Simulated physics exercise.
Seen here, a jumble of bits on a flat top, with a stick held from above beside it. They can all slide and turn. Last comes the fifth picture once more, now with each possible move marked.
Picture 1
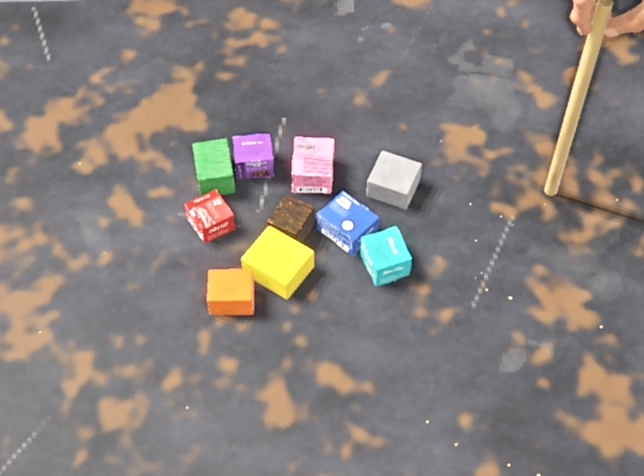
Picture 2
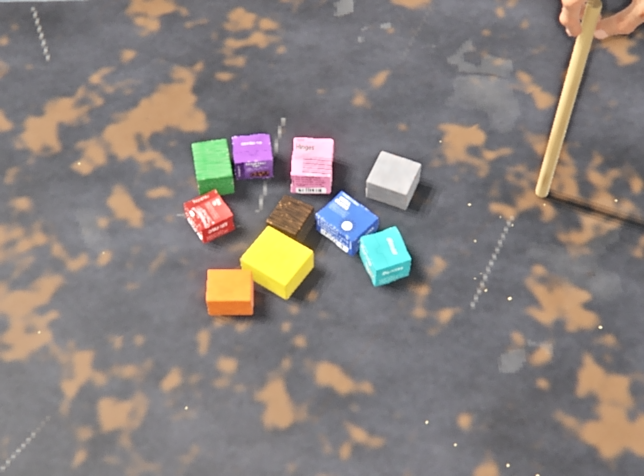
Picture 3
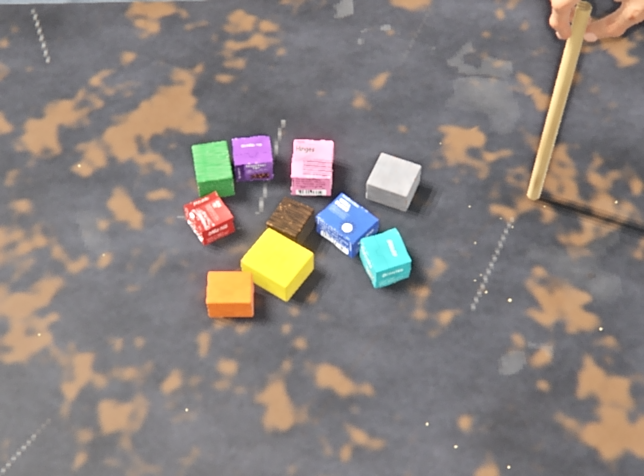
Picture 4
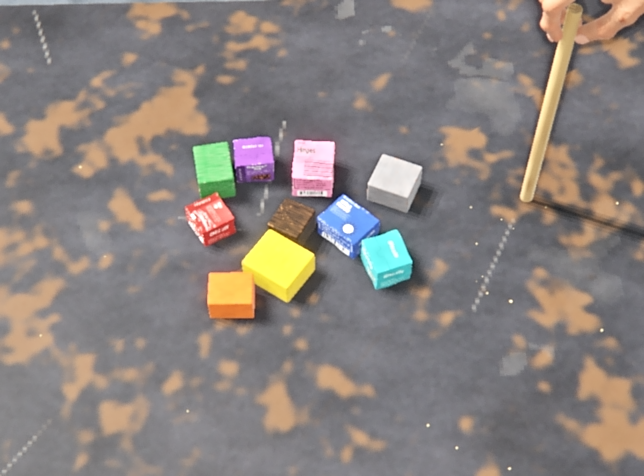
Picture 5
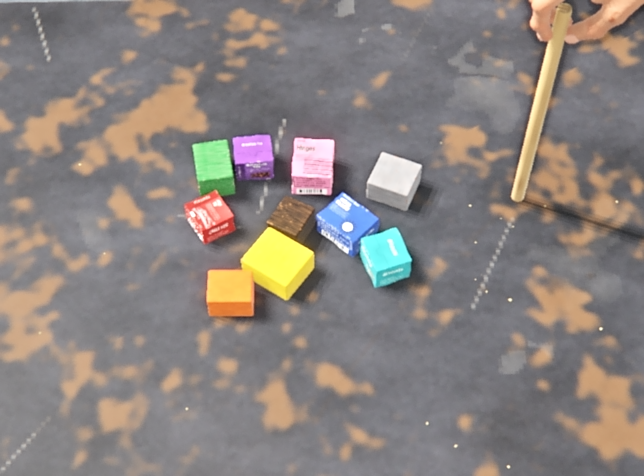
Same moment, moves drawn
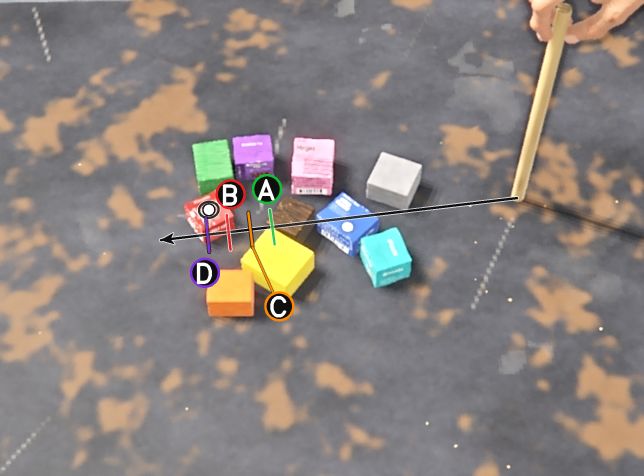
In the video, a cluster of small colourful boxes and blocks sits motionless on a dark, brown-blotched surface, while hands at the upper right move a wooden stick a short way left towards them without touching any.
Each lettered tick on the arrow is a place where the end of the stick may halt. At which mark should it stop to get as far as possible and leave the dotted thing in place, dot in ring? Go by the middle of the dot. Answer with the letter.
No farther than A.
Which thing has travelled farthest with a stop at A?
It is the black block.
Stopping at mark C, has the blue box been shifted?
Yes.
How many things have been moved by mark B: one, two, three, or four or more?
Four or more.
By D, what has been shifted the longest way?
The black block has gone farthest.
On the marked copy, A at (272, 227); B at (228, 232); C at (250, 229); D at (208, 234); the arrow from (517, 198) to (161, 240); the white dot at (209, 210).
Following A. Soon after the start, foot of the stick (430, 209).
Later, foot of the stick (343, 220); blue box (335, 232); grey block (378, 182).
In the end, foot of the stick (272, 228); black block (249, 219); blue box (331, 238); the dot is still in its ring.
As for the rest, B shifts the dotted thing to (170, 217); C shifts the dotted thing to (191, 219); D shifts the dotted thing to (151, 214).
